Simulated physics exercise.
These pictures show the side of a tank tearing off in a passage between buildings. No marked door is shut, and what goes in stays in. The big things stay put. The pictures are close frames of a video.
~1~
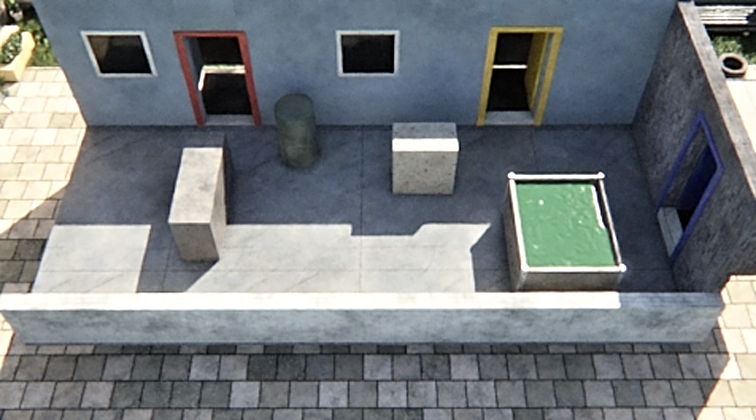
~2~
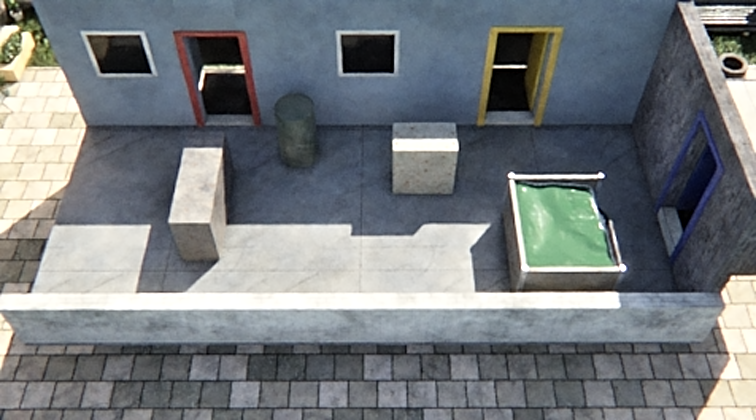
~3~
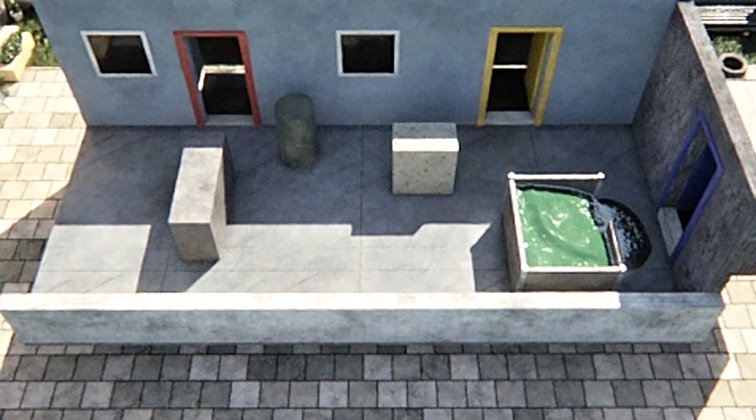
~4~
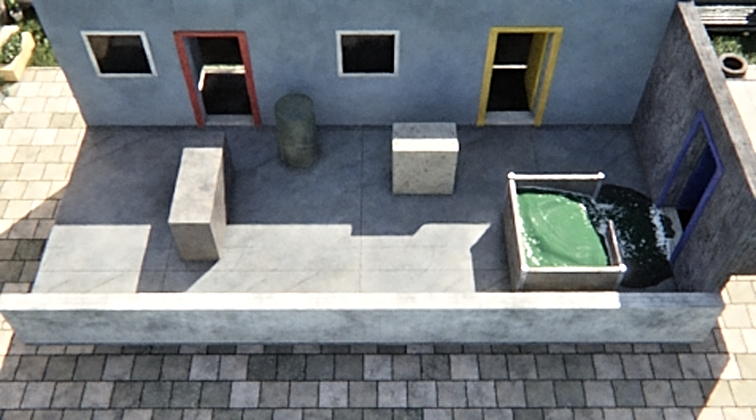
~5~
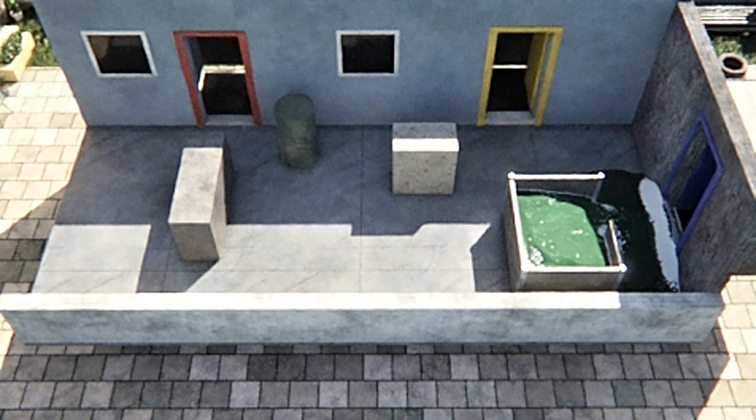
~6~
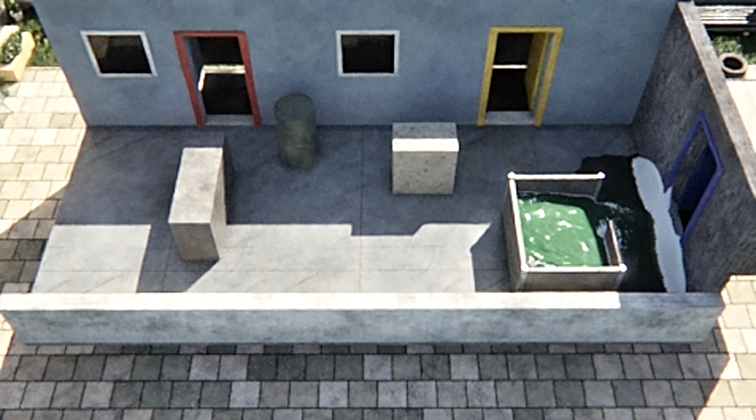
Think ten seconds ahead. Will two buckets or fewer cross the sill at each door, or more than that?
One by one: The yellow door does not surpass two buckets, the red door does not surpass two buckets, the blue door surpasses two buckets.
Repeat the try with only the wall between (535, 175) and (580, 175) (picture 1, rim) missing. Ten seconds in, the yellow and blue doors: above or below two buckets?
My guess is that the yellow door tops the mark while the blue door stays short of it.
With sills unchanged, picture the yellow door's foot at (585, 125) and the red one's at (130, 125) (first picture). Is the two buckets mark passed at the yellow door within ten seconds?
Outcome for the yellow door: Exceeded.
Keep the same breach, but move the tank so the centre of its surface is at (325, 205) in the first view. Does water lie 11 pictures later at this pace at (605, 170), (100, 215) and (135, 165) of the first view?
Spot by spot, in the order asked: Swamped, untouched, untouched.
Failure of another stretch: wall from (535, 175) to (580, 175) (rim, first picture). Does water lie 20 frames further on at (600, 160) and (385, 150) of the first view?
Well, the first place would be submerged and the second one submerged.
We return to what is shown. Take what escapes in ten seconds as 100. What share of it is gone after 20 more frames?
Estimate: 75 %.
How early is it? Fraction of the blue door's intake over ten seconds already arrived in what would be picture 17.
Around 80 percent.
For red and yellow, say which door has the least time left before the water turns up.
Soonest: The door marked yellow.
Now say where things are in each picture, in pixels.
The first frame shows still water in the open tank at (564, 224).
In the second frame, water pours out at (595, 224) and has run to a hidden place.
In the third frame, water pours out at (595, 225) and has run to (644, 249).
In the fourth frame, the front is at (669, 268), out from the gap at (595, 226).
In the fifth frame, water pours out at (595, 226) and has run to a hidden place.
In the sixth frame, the front is at (638, 158), out from the gap at (595, 225).
A moment on, water covers 10 % of the floor; the yellow door not reached, the red door not reached, the blue door far over two buckets in.
Next, water covers 20 % of the floor; the yellow door wet at the sill, nothing in, the red door not reached, the blue door far over two buckets in.
Then, water covers 45 % of the floor; the yellow door wet at the sill, nothing in, the red door not reached, the blue door far over two buckets in.
Later, water covers 70 % of the floor; the yellow door wet at the sill, nothing in, the red door wet at the sill, nothing in, the blue door far over two buckets in.
In the end, water covers 90 % of the floor; the yellow door wet at the sill, nothing in, the red door wet at the sill, nothing in, the blue door far over two buckets in.
